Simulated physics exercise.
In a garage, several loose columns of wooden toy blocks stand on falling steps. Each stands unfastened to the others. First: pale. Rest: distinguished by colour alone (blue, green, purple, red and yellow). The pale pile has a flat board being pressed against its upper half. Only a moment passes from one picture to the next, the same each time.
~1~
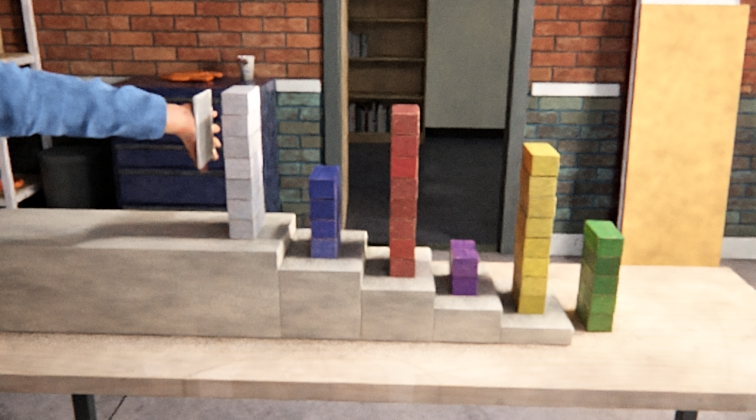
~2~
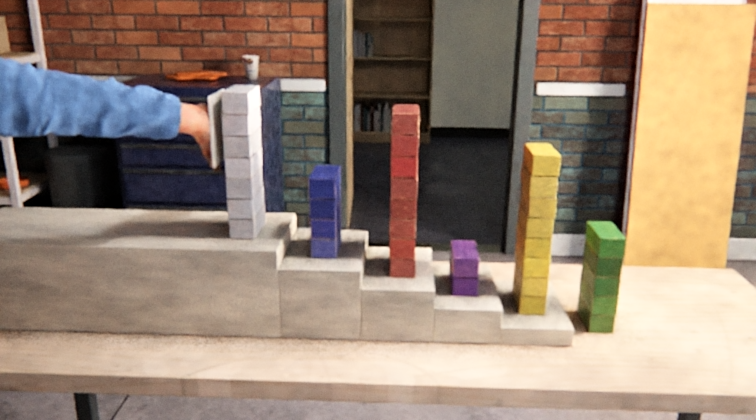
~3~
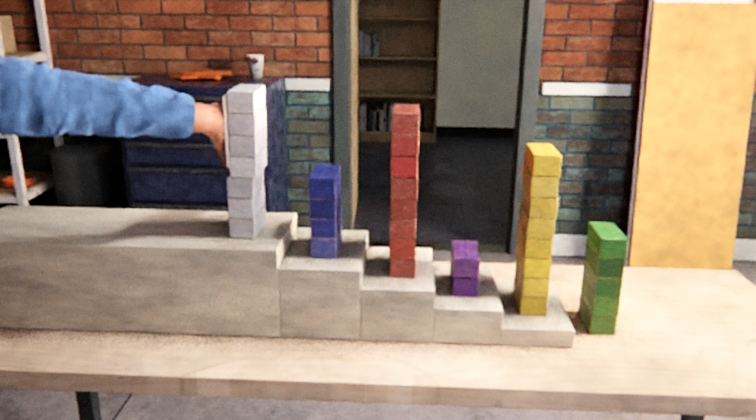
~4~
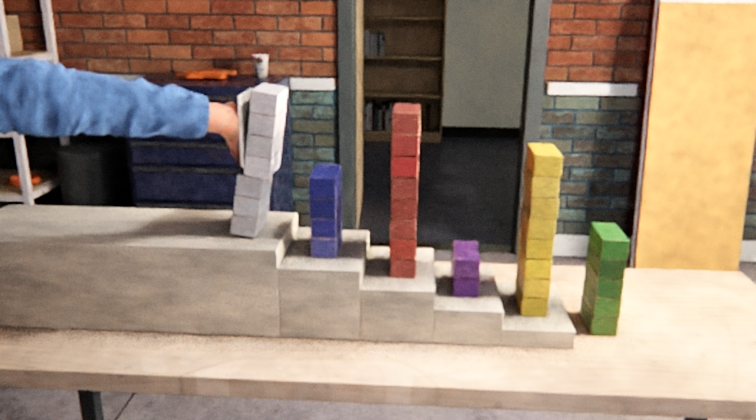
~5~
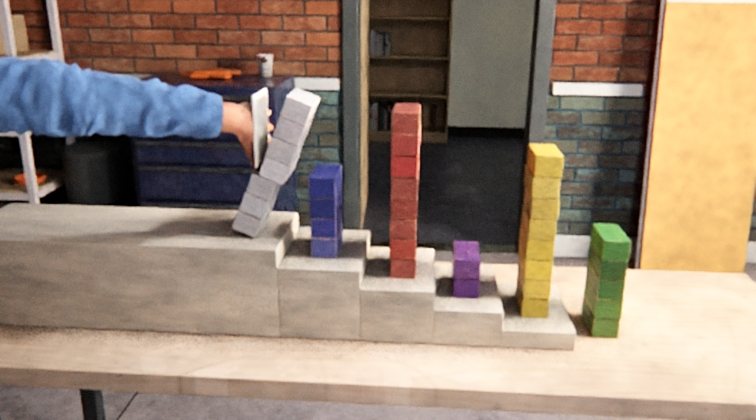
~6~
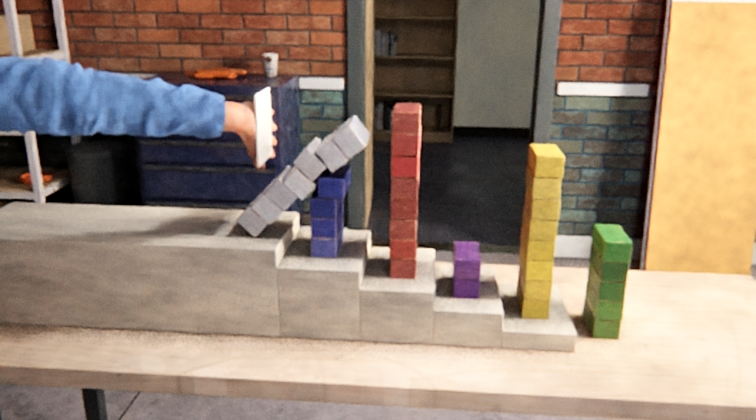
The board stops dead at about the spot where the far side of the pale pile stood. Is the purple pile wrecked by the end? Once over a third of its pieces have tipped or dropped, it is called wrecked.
No.
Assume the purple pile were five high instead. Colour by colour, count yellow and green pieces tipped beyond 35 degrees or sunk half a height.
Pieces down at the end - yellow: 6, green: 5.
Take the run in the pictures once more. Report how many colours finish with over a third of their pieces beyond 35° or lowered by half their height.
4.
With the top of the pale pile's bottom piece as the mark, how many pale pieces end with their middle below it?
That would be 6 in total.
Soon, 7 of the pale pile down; none of the 2 purple blocks down (1 of 27 in all colours); top purple block unmoved; top blue block tipped steeply.
A while on, 7 of the pale pile down; none of the 2 purple blocks down (9 of 27 in all colours); top purple block displaced a little; top blue block on its side.
Towards the end, 7 of the pale pile down; none of the 2 purple blocks down (22 of 27 in all colours); top purple block displaced a little; top blue block upside down.
Then, 7 of the pale pile down; none of the 2 purple blocks down (22 of 27 in all colours); top purple block displaced a little; top green block upside down.
Finally, 7 of the pale pile down; none of the 2 purple blocks down (22 of 27 in all colours); top purple block displaced a little; top yellow block upside down. Seen by the last camera, middles, top purple block near (472, 260).
